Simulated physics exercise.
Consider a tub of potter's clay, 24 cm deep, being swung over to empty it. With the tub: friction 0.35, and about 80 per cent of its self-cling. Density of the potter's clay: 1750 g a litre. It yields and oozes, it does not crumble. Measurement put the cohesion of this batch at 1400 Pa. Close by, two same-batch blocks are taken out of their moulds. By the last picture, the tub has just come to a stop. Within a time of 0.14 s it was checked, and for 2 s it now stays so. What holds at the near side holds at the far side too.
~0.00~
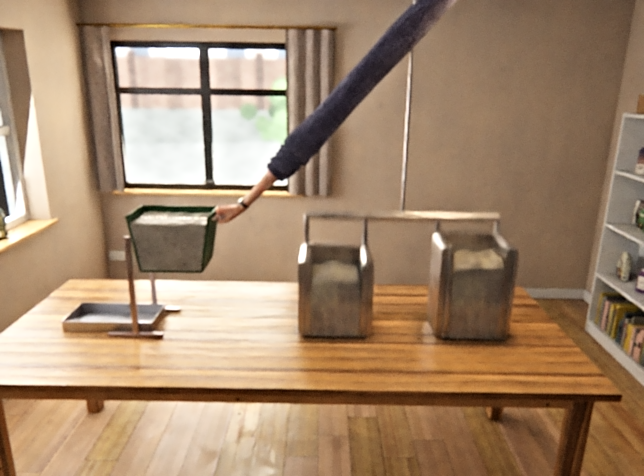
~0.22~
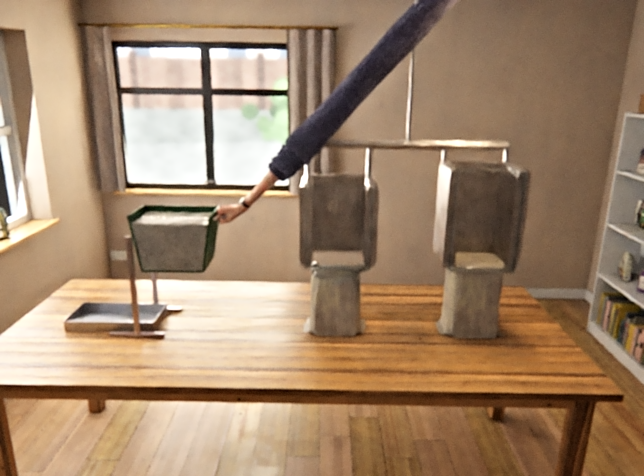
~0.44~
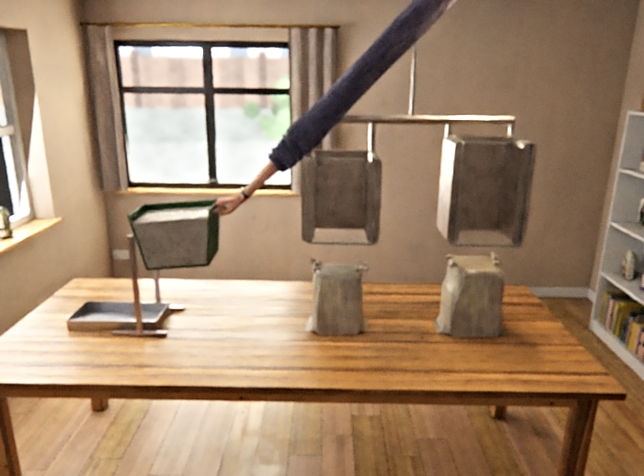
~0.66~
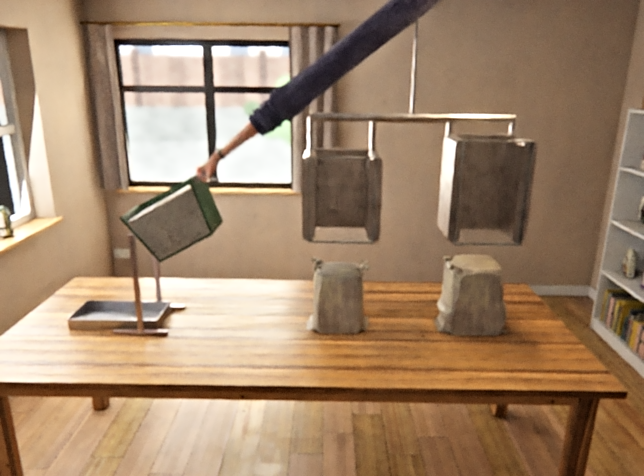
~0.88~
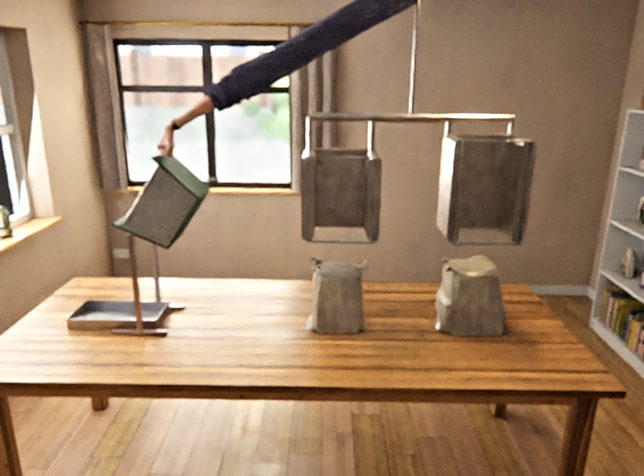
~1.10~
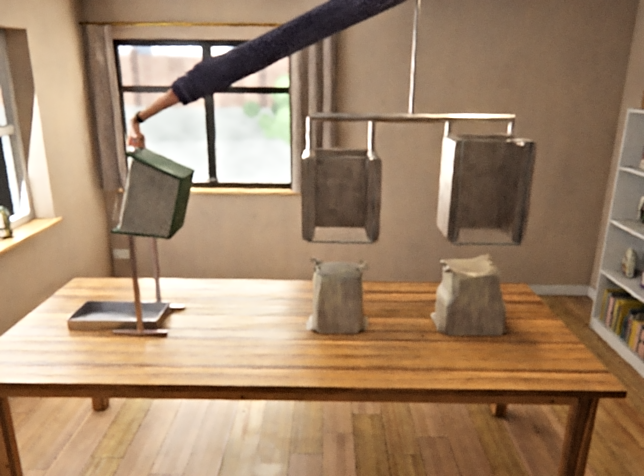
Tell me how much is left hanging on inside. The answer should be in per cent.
Roughly 100 % is left.
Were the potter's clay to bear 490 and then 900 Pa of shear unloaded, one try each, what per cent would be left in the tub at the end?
Result: 60 % for the first case, 100 % for the second.
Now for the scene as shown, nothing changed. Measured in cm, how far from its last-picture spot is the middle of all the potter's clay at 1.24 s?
I'd put the distance at about 0 centimetres.
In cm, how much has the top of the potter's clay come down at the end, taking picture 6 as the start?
About 0 cm.
After 1.24 s, the tub is at 75 degrees and holds 100 %.
After 1.41 s, the tub is at 75 degrees and holds 100 %.
After 1.58 s, the tub is at 75 degrees and holds 100 %.
After 1.75 s, the tub is at 75 degrees and holds 100 %.
After 3.10 s, at the end, the tub is at 75 degrees and holds 100 %.
